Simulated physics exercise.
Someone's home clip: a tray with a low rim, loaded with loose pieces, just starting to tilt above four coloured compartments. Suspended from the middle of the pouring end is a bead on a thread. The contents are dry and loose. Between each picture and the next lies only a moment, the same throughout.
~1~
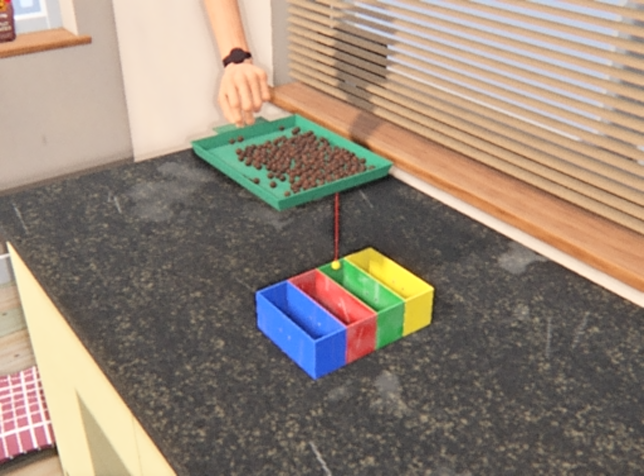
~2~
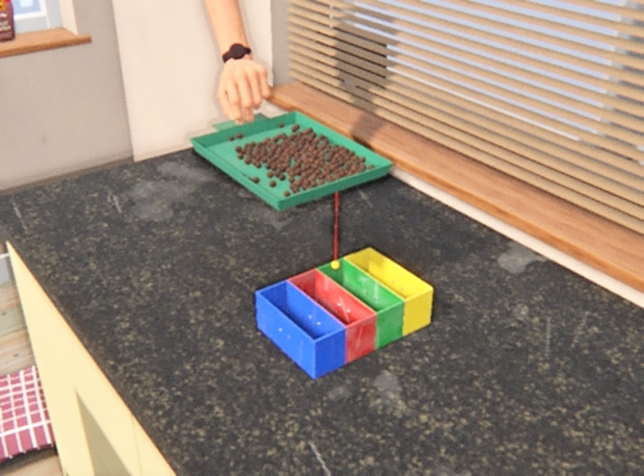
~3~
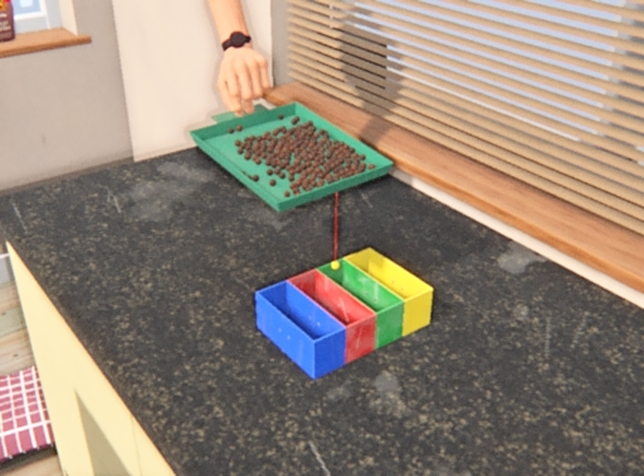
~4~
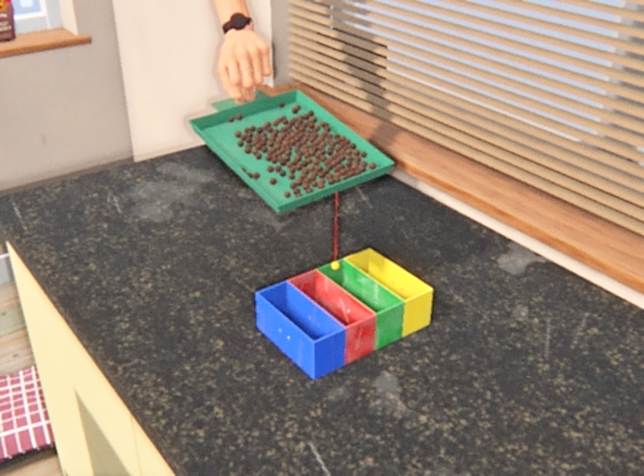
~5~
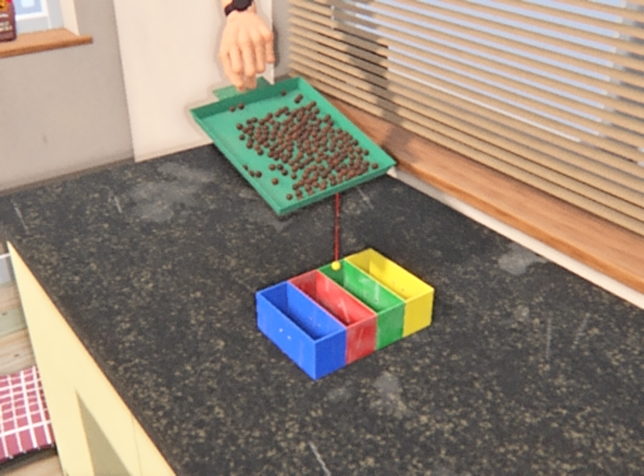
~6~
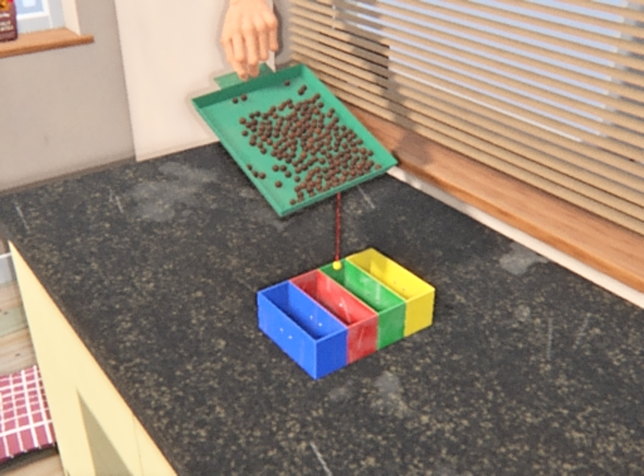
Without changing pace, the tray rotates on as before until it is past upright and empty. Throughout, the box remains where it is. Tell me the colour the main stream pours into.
The main stream pours into the blue cell.
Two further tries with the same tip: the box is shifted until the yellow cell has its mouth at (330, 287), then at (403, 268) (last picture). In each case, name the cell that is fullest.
Try 1: The cell in green. Try 2: The blue cell.
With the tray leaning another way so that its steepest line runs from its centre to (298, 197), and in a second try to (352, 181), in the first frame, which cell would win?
So the first one goes to that blue cell and the second to the yellow one.
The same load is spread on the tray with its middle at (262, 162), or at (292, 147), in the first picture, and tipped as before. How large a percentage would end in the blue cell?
First 40 %, then 40 %.
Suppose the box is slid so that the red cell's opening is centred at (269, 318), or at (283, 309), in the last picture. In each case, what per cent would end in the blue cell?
You'd end up with around 0 per cent and then around 0 per cent.
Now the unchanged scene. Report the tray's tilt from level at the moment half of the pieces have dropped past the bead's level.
Around 90° at that moment.
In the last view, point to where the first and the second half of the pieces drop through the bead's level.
Near (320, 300) to start, and near (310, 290) afterwards.
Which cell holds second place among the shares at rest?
Behind the top one comes the red cell.
Soon after the last picture, tray tipped steeply; most on the tray; a stray few in the red cell; a stray few in the blue cell; a stray few in the green cell; about a quarter falling or outside the box.
A little later, tray tipped past a quarter turn; about a third in the blue cell; about a quarter in the red cell; a small part in the green cell; a stray few in the yellow cell; about a quarter falling or outside the box.
Later still, tray tipped past a quarter turn; about a third in the blue cell; about a quarter in the red cell; a small part in the green cell; a stray few in the yellow cell; a small part falling or outside the box.
At rest, tray tipped past a quarter turn; about a third in the blue cell; about a quarter in the red cell; a small part in the green cell; a stray few in the yellow cell; a small part outside the box.
